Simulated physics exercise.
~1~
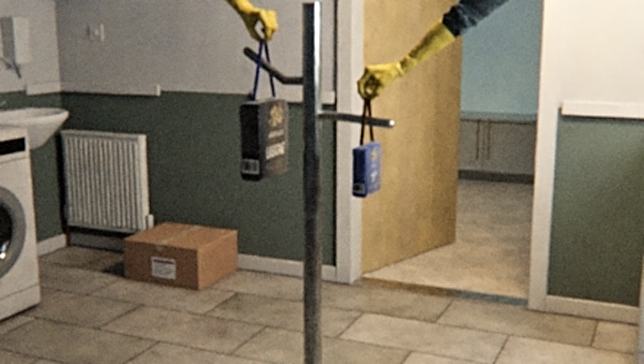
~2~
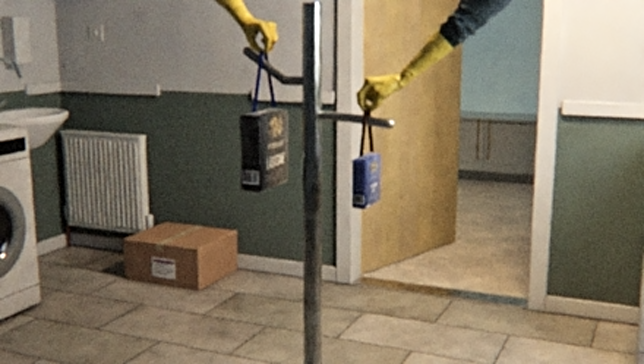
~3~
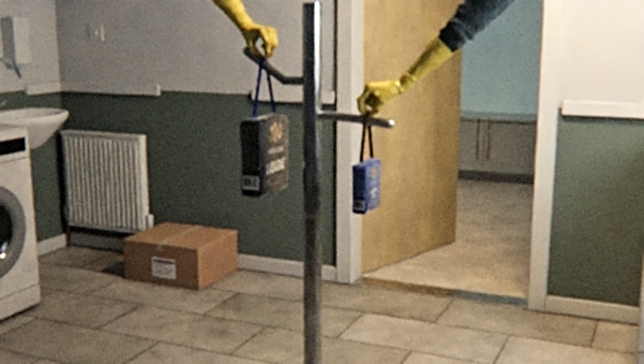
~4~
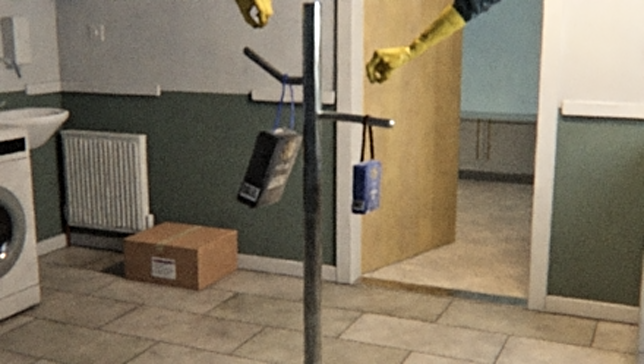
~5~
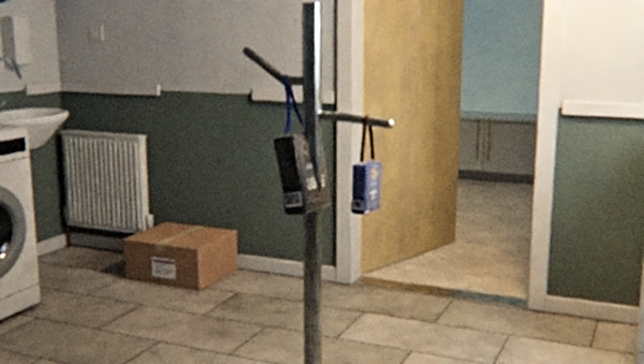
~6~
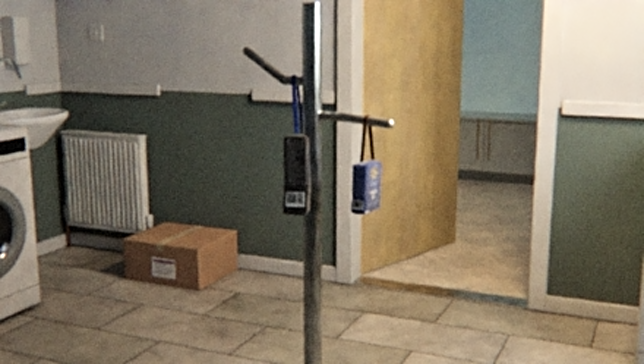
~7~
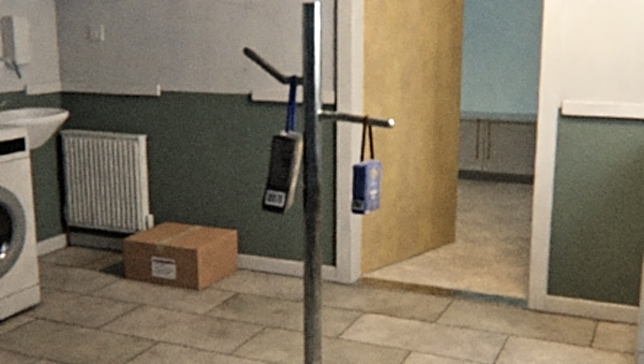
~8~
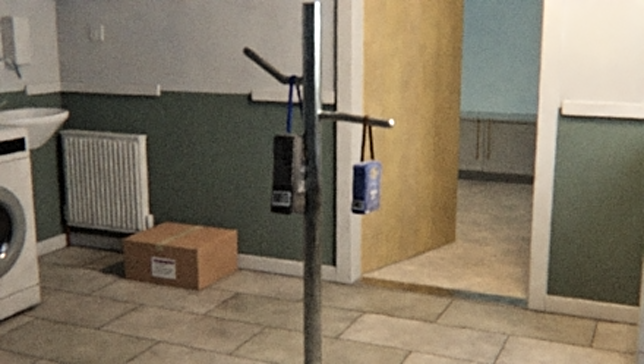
Yellow-gloved hands hanging a black bag and a blue pouch on a two-pegged post, the bag swinging after release, both staying hung.
